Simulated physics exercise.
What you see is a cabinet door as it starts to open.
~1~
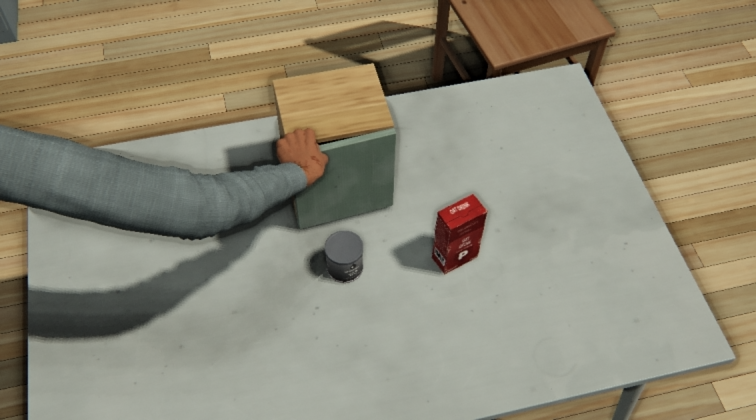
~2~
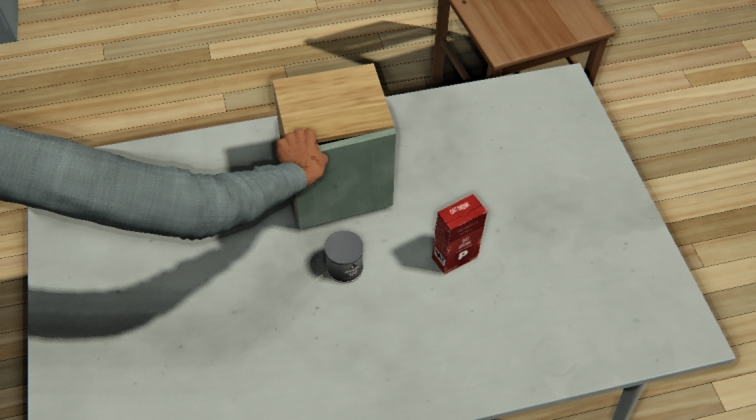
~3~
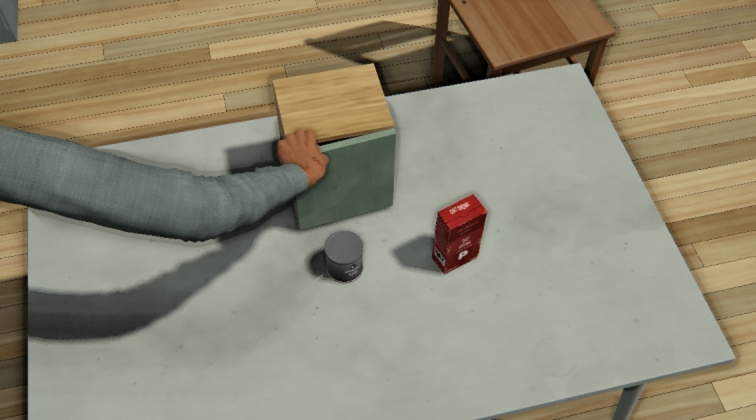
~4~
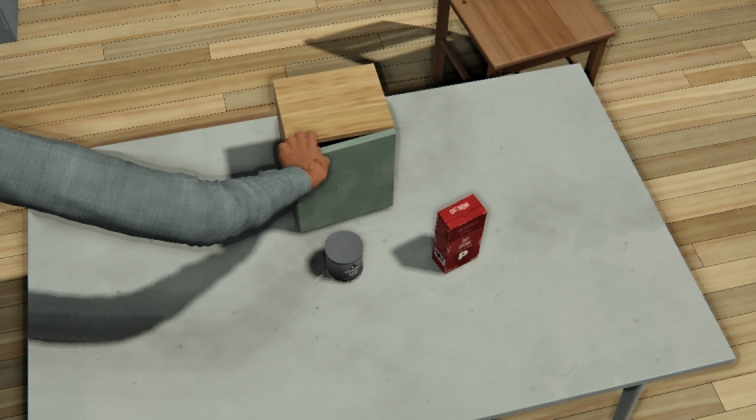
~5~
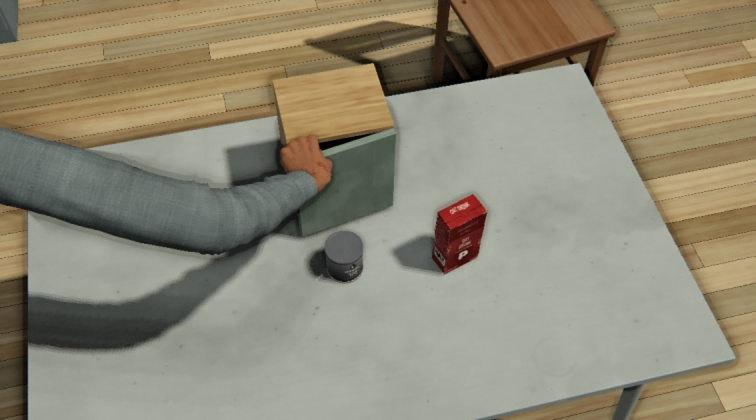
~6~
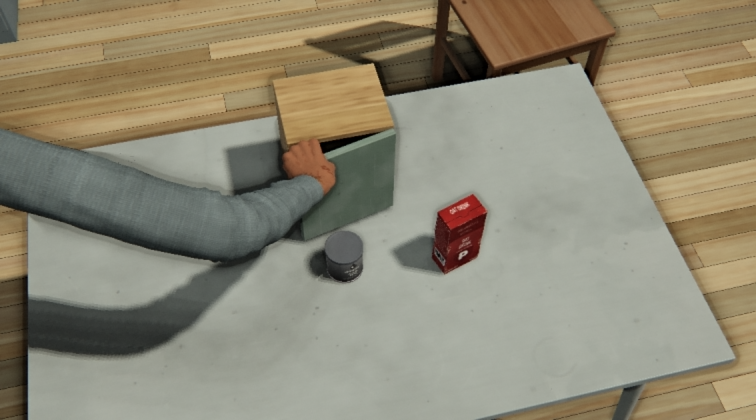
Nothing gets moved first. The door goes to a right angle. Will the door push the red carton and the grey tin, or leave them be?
Most likely the red carton stays safe, most likely the grey tin gets hit.
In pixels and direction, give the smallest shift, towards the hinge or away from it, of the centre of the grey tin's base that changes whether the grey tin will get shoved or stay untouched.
About 28 pixels down.
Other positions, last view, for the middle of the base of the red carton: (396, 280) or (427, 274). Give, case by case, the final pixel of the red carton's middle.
It settles at (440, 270) in the first case and at (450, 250) in the second.
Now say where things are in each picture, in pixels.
Door 4° open; red carton (458, 236); grey tin (345, 257); door (346, 185), in the first picture.
Door 4° open; grey tin (345, 257); door (346, 185), in the second picture.
Door 5° open; red carton (458, 236); door (346, 185), in the third picture.
Door 7° open; grey tin (345, 257); door (347, 186), in the fourth picture.
Door 10° open; red carton (458, 236); door (348, 188), in the fifth picture.
Door 13° open; red carton (458, 236); grey tin (345, 257); door (349, 191), in the sixth picture.
Then, 1.40 s after the last picture, door 56° open; red carton at rest near (458, 236); grey tin moved about its own width near (379, 277).
At rest, the red carton remains where it is, near (458, 236); the grey tin is pushed along, near (439, 284).
